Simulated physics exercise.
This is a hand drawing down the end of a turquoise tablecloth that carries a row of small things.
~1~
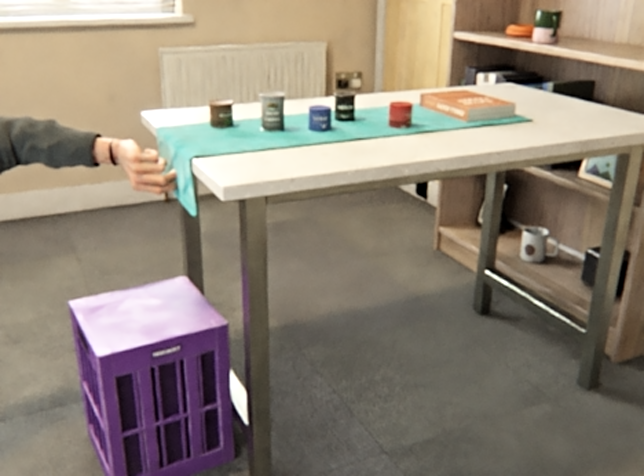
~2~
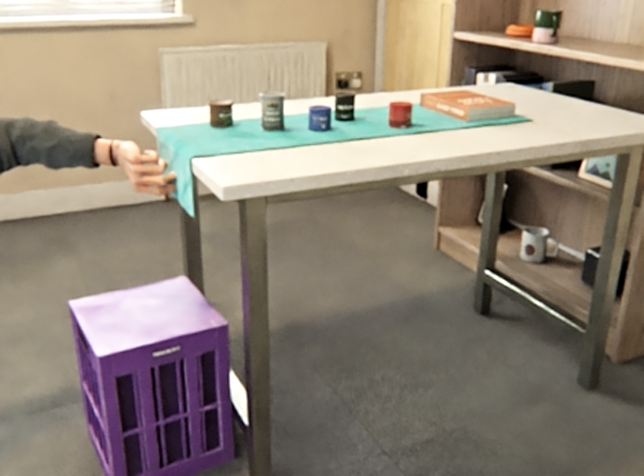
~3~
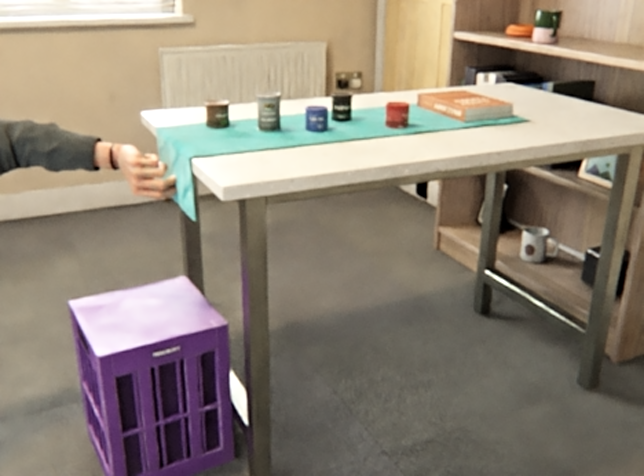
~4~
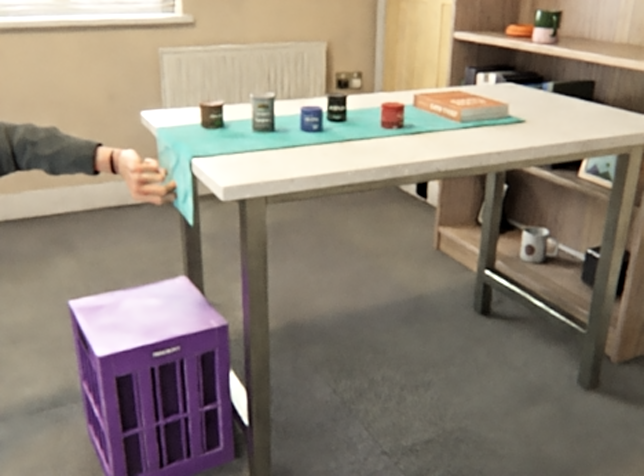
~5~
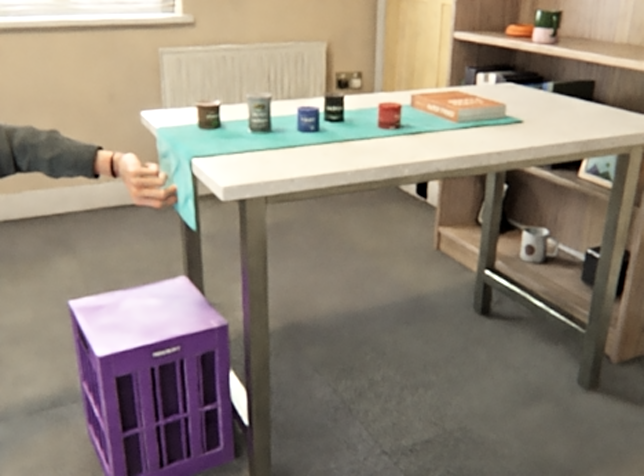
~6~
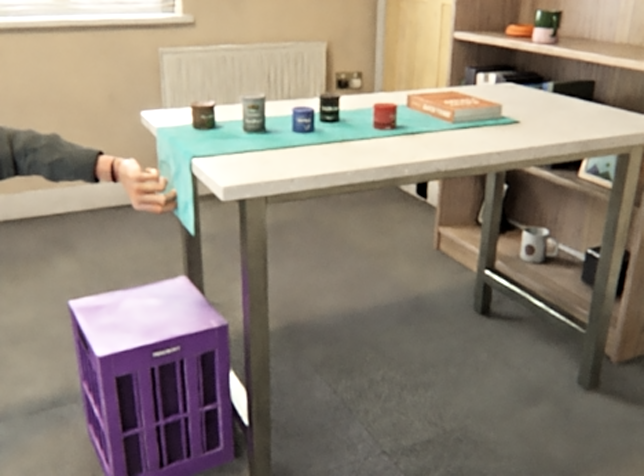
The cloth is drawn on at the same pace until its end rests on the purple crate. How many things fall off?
The desk loses two.
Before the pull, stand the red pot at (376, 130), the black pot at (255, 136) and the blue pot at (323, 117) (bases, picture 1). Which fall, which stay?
The red pot survives, the black pot is carried off, the blue pot does not fall.
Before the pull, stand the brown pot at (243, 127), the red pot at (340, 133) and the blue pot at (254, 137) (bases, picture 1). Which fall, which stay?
The brown pot falls; the red pot survives; the blue pot drops off.
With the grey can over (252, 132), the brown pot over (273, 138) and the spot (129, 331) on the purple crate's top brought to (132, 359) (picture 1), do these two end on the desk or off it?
The grey can drops off, the brown pot is carried off.
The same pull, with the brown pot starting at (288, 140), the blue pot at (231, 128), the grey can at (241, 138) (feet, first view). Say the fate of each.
The brown pot tumbles off; the blue pot drops off; the grey can drops off.
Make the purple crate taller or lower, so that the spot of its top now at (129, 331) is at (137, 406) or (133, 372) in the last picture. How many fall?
In that case 4 and 3.
Early on, hem near (179, 257); brown pot gone.
Midway, hem near (179, 292); brown pot and grey can gone.
Finally, hem on the crate; brown pot and grey can gone. The count of fallen things is two.
